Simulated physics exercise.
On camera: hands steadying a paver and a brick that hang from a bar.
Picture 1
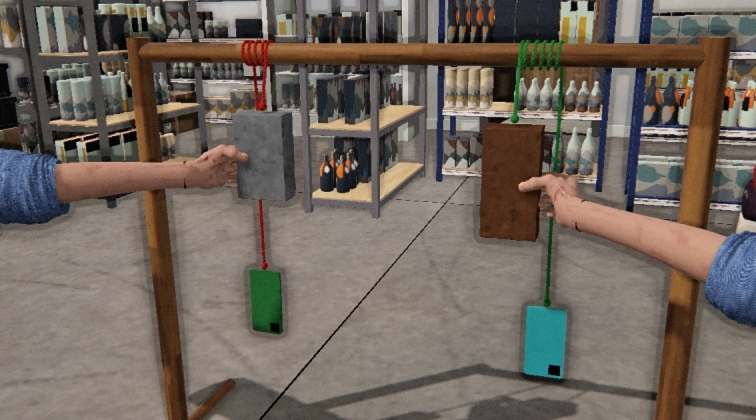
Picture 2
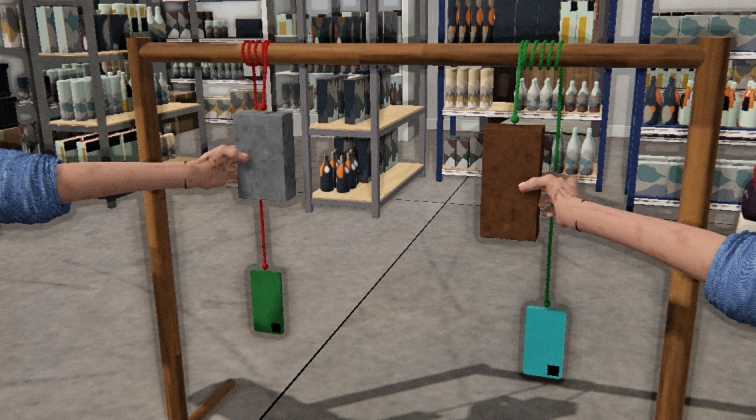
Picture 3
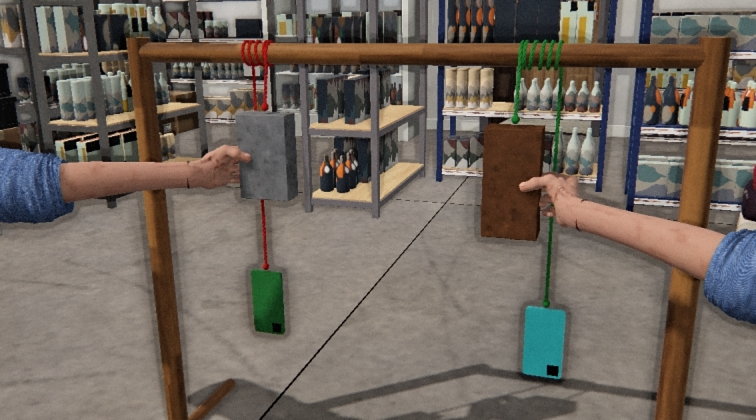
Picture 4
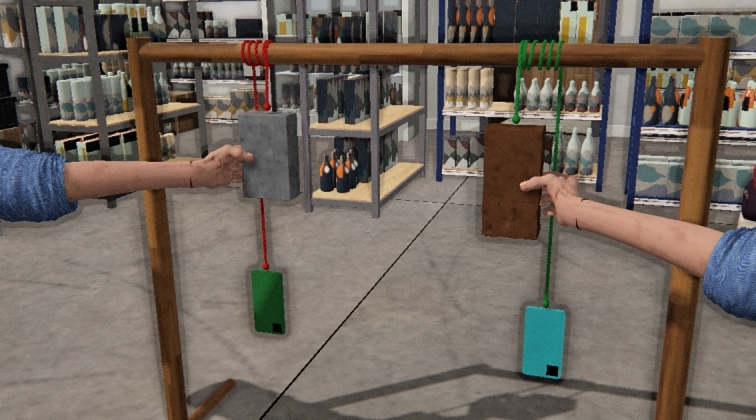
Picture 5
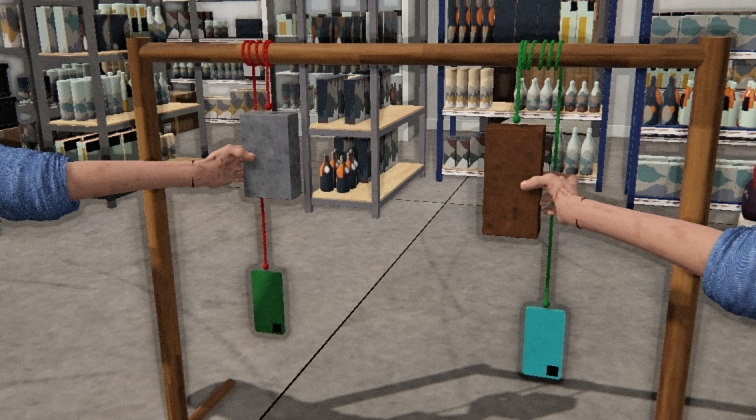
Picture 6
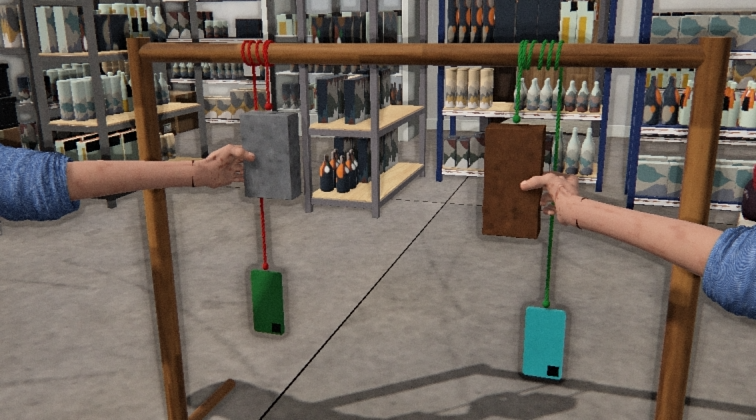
We see two hands holding a grey block and a brown block hung by red and green cords from a wooden bar, with a green phone and a turquoise phone dangling below, while the blocks shift very slightly rightward.
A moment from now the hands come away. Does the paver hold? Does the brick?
The paver stays up. The brick stays up.
Then, 0.32 s later than the last view, paver in the air near (271, 152); brick in the air near (517, 164).
Then, 0.76 s later than the last view, paver in the air near (273, 143); brick in the air near (519, 164).
Finally, paver in the air near (269, 142); brick in the air near (520, 164). The paver is held and the brick keeps its height.
